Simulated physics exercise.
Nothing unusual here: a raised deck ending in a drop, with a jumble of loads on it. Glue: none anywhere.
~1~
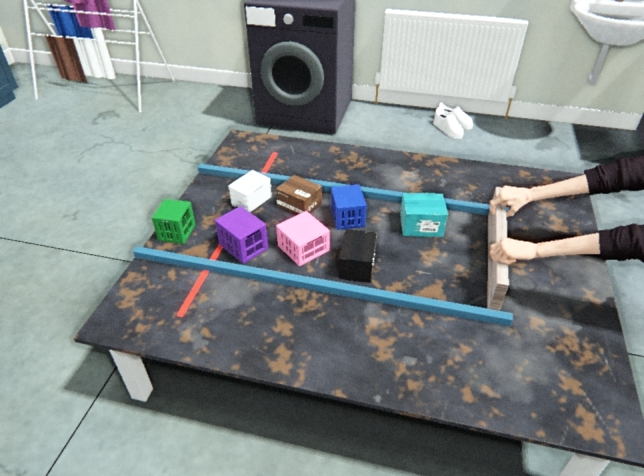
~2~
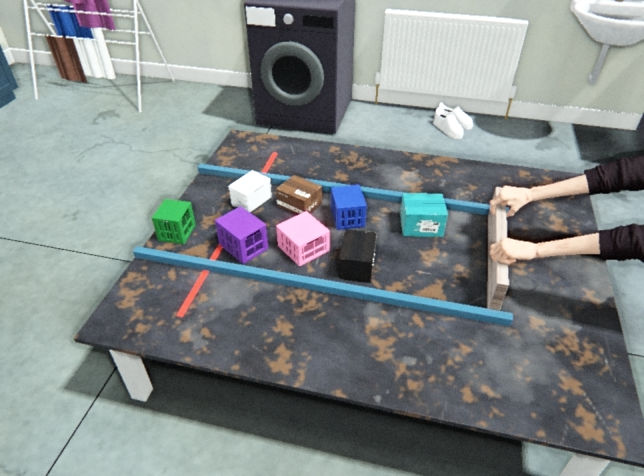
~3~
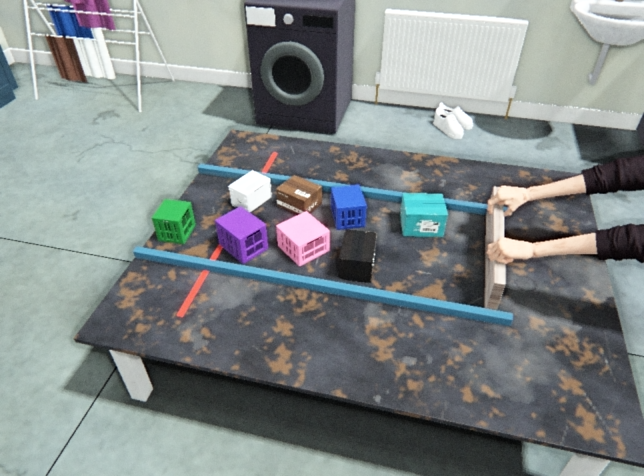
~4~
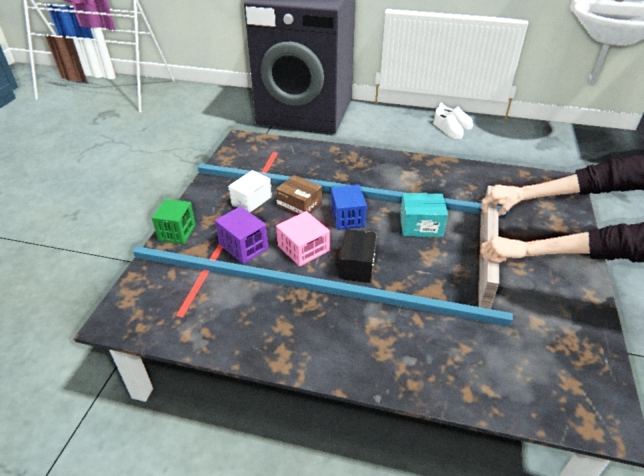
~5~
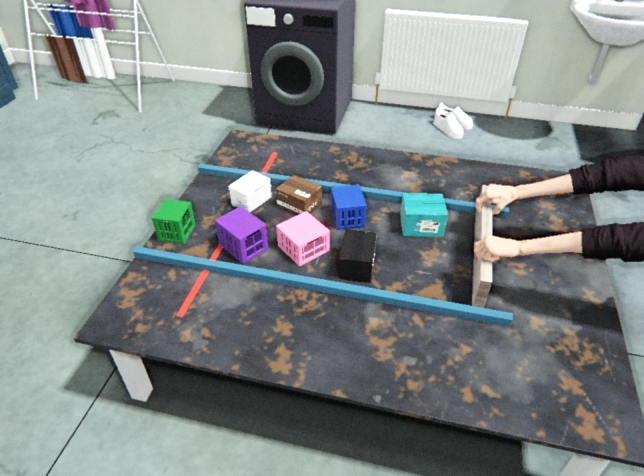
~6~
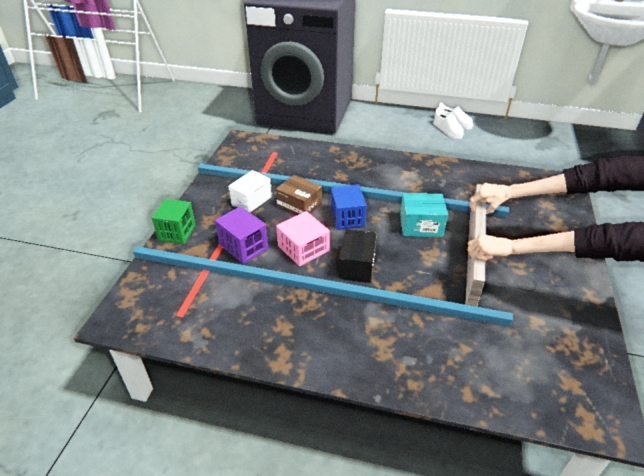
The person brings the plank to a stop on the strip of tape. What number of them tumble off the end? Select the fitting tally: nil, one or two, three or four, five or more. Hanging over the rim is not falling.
Looks to me like the count going over is a three or a four.
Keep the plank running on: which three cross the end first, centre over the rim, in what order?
I'd say the white tote leads, followed by the green crate, then the brown parcel.
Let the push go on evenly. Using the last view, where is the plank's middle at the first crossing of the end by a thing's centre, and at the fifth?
It sits around (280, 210) and after that around (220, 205).
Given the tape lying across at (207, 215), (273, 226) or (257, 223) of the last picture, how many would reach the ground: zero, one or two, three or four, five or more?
One after the other, the answers are 5 or more; either one or two; 1 or 2.
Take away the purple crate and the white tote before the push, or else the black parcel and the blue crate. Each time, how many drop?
The counts: 2 and 2.
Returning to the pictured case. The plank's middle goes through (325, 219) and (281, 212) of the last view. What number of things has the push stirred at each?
Counts: 7 / 8.
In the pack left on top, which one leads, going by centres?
Purple crate.
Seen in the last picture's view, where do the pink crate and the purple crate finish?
Pink crate at (182, 210), purple crate at (155, 228).
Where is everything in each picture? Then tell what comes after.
Green crate (174, 221); white tote (251, 192); purple crate (242, 235); plank (497, 246); tape (236, 220), in the first picture.
White tote (251, 192); pink crate (303, 238), in the second picture.
Purple crate (242, 235); black parcel (358, 256), in the third picture.
Green crate (174, 222); plank (489, 245), in the fourth picture.
White tote (251, 192); brown parcel (299, 196), in the fifth picture.
Green crate (174, 222); white tote (251, 192); purple crate (242, 235); plank (476, 243); tape (236, 220), in the sixth picture.
Early on, none off yet; green crate at rest near (174, 222); white tote at rest near (251, 192); purple crate at rest near (242, 235).
Finally, the number that fall off is three or four; lost, brown parcel, white tote and green crate.
